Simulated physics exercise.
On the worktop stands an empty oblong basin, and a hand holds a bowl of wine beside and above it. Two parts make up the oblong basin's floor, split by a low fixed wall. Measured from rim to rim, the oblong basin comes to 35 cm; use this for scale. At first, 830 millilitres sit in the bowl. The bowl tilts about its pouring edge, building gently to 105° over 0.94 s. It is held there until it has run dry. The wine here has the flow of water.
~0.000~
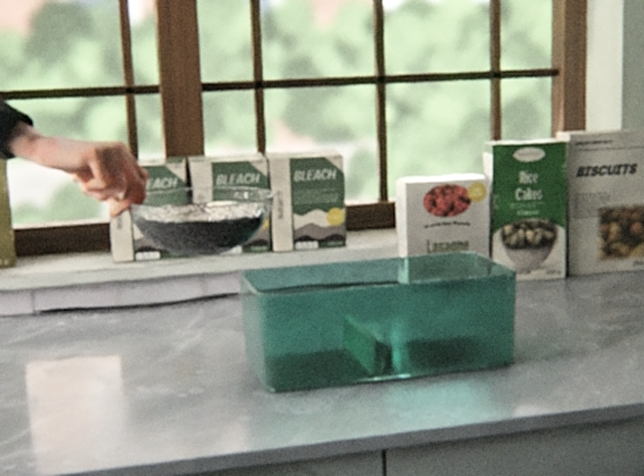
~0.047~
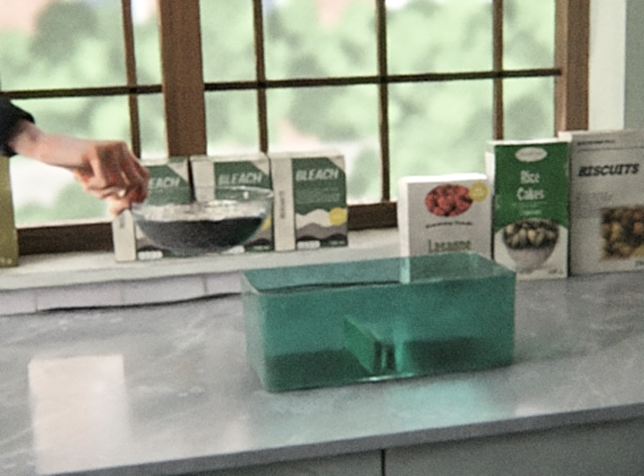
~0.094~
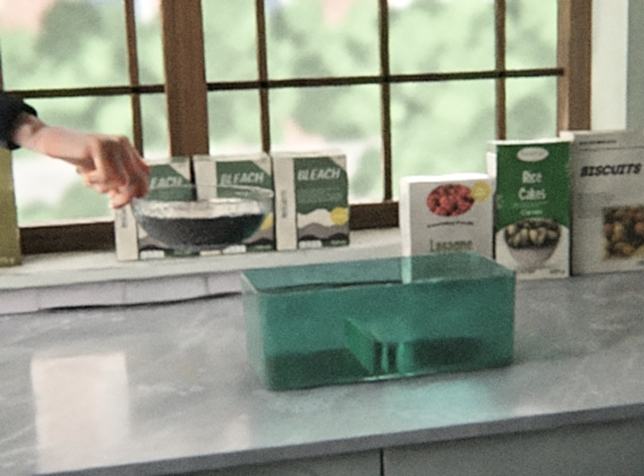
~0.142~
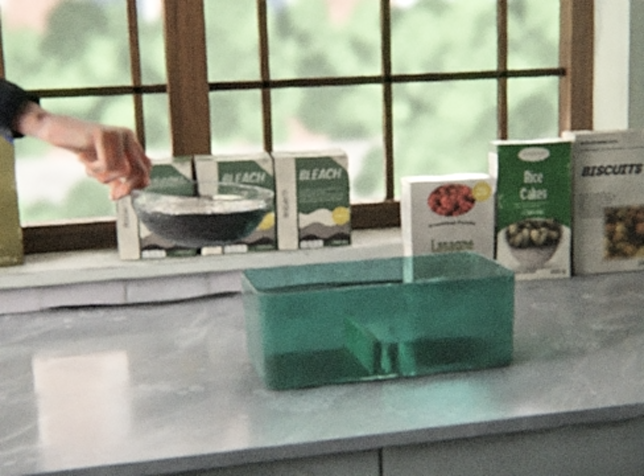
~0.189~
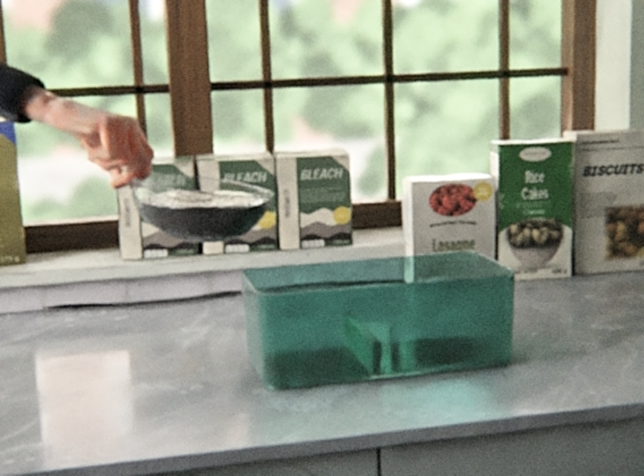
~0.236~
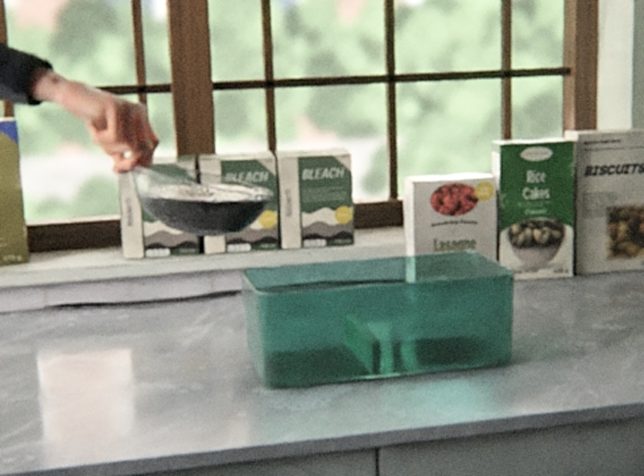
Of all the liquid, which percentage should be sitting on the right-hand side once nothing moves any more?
Around 59 per cent should be sitting there.
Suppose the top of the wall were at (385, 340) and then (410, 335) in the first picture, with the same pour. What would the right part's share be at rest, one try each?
First 25, then 15 per cent.
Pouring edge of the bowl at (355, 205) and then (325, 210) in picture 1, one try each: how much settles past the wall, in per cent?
Near 95 in a hundred on the first go and near 90 in a hundred on the second.
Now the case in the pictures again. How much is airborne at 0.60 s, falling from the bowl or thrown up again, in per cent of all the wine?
Some 52 per cent, I reckon.
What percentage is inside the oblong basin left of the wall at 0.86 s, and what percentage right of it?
Lab note: Left near 34 %, right near 60.
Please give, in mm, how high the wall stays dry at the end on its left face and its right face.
About 34 mm left, about 32 mm right.
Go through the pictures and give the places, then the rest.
In the first frame, it leans 0°; its right rim is at (271, 194); the wine meets the walls at (134, 216) and (266, 207); the oblong basin's rim runs from (248, 285) to (495, 263); the wall's top is at (361, 329).
In the second frame, it leans 1°; its right rim is at (271, 194); the wine meets the walls at (135, 215) and (266, 207).
In the third frame, it leans 3°; its right rim is at (272, 194); the wine meets the walls at (136, 212) and (266, 205).
In the fourth frame, it leans 6°; its right rim is at (271, 194); the wine meets the walls at (136, 208) and (266, 202).
In the fifth frame, it leans 10°; its right rim is at (271, 194); the wine meets the walls at (137, 201) and (267, 198).
In the sixth frame, it leans 16°; its right rim is at (271, 194); the wine meets the walls at (138, 194) and (267, 193).
By 0.60 s the tilt is 74° and 35 per cent is still to pour, 12 is left of the wall and 0 right of it.
By 0.86 s the tilt is 103° and 0 per cent is still to pour, 33 is left of the wall and 60 right of it.
By 1.14 s the tilt is 105° and 0 per cent is still to pour, 39 is left of the wall and 59 right of it.
By 1.44 s the tilt is 105° and 0 per cent is still to pour, 40 is left of the wall and 59 right of it.
At rest 40 per cent lies left of the wall, 59 right of it and 1 outside.
